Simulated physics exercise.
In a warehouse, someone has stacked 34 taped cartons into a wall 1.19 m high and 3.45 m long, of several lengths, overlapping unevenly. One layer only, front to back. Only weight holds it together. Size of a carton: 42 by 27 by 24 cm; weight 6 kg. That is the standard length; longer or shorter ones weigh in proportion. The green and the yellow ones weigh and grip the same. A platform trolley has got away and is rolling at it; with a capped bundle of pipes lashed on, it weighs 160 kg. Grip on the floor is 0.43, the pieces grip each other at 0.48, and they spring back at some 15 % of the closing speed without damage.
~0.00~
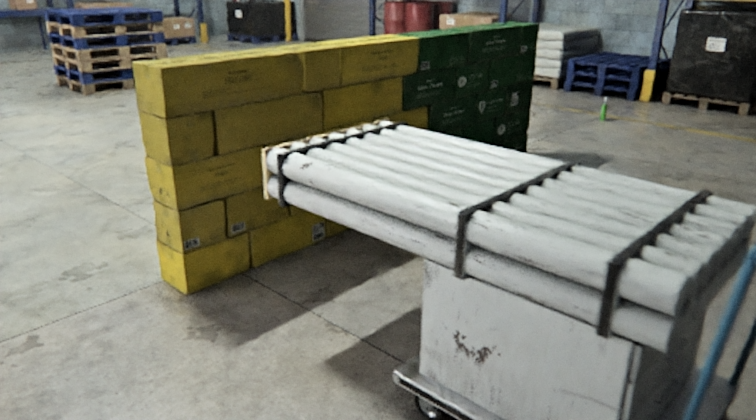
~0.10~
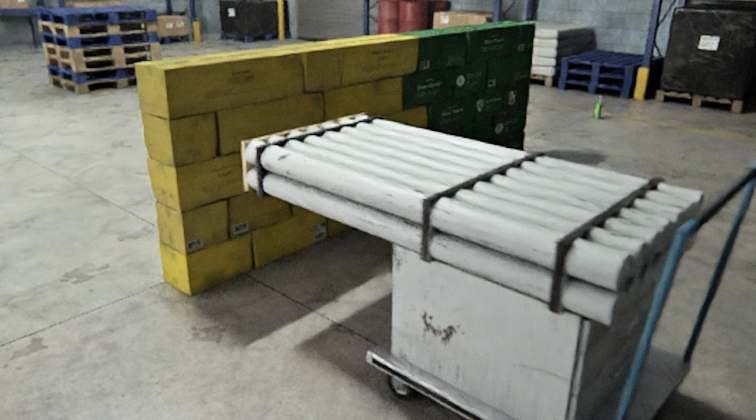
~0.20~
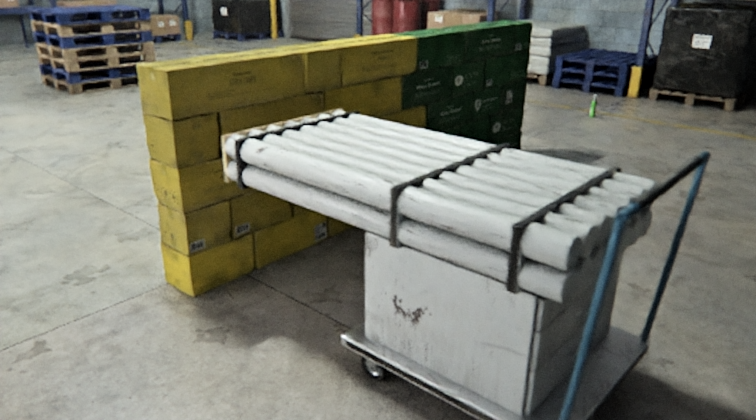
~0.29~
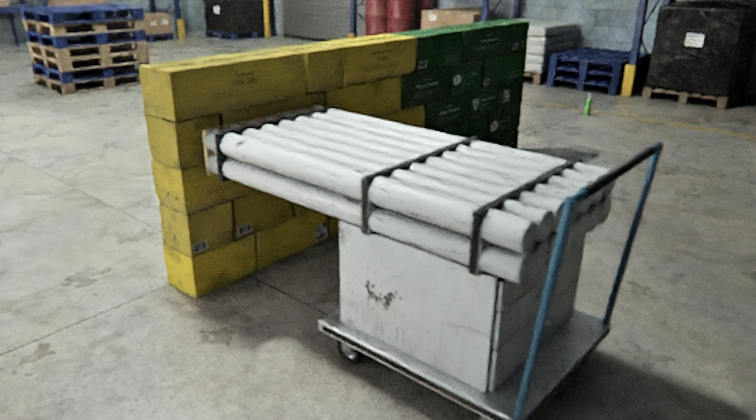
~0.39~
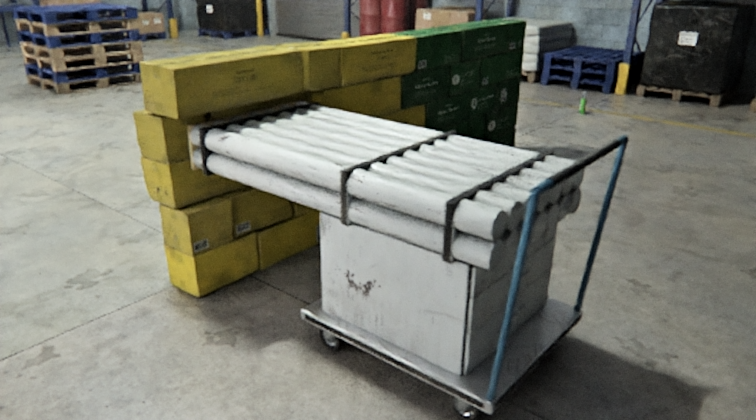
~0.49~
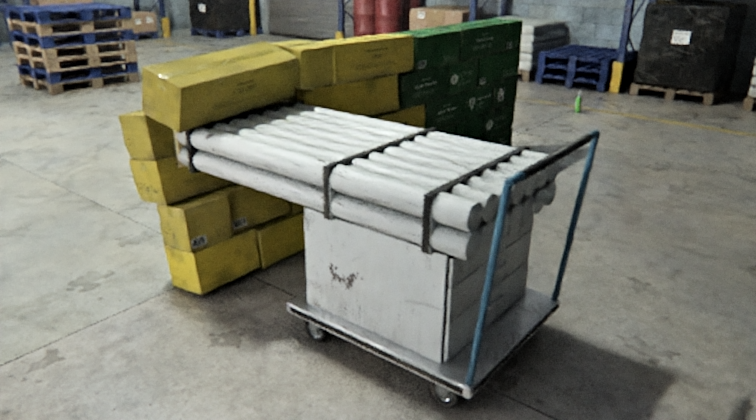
At first, a platform trolley carrying a strapped bundle of pale pipes on a white block rolls left toward an intact wall of yellow and green cartons. The bundle's capped end then meets the yellow section and pushes in, shoving several cartons out of line and tilting an upper one.
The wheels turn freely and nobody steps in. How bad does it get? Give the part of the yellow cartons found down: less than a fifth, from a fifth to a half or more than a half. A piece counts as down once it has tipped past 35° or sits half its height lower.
The part is upwards of a half.
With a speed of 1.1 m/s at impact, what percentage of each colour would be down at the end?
Then green 0, yellow 70 per cent.
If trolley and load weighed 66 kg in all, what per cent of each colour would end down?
In that case green 0, yellow 70 per cent.
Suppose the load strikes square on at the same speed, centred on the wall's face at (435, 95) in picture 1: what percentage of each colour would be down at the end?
Then green 30, yellow 30 per cent.
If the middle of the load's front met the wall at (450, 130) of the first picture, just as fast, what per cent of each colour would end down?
In that case green 70, yellow 30 per cent.
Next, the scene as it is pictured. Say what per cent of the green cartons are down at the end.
By colour: Green 0 per cent.
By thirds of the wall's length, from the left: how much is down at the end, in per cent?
Left 90, middle 20, right 0 per cent.
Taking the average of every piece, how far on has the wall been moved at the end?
About 40 cm.
After 0.70 s, load 48 cm past the wall's line, still rolling; 4 of the 19 yellow cartons down (4 of 34 in all colours); top yellow carton leaning 11°.
After 1.06 s, load 84 cm past the wall's line, still rolling; 13 of the 19 yellow cartons down (13 of 34 in all colours); top yellow carton leaning 44°, 18 cm lower.
After 1.58 s, load 1.17 m past the wall's line, still rolling; 13 of the 19 yellow cartons down (13 of 34 in all colours); top yellow carton on its side.
At rest (2.4 s), load 1.25 m past the wall's line, stopped; 13 of the 19 yellow cartons down (13 of 34 in all colours); top yellow carton on its side; top green carton unmoved. That is 68 per cent. As the last picture would show them, middles, top yellow carton near (223, 147), top green carton near (501, 34).
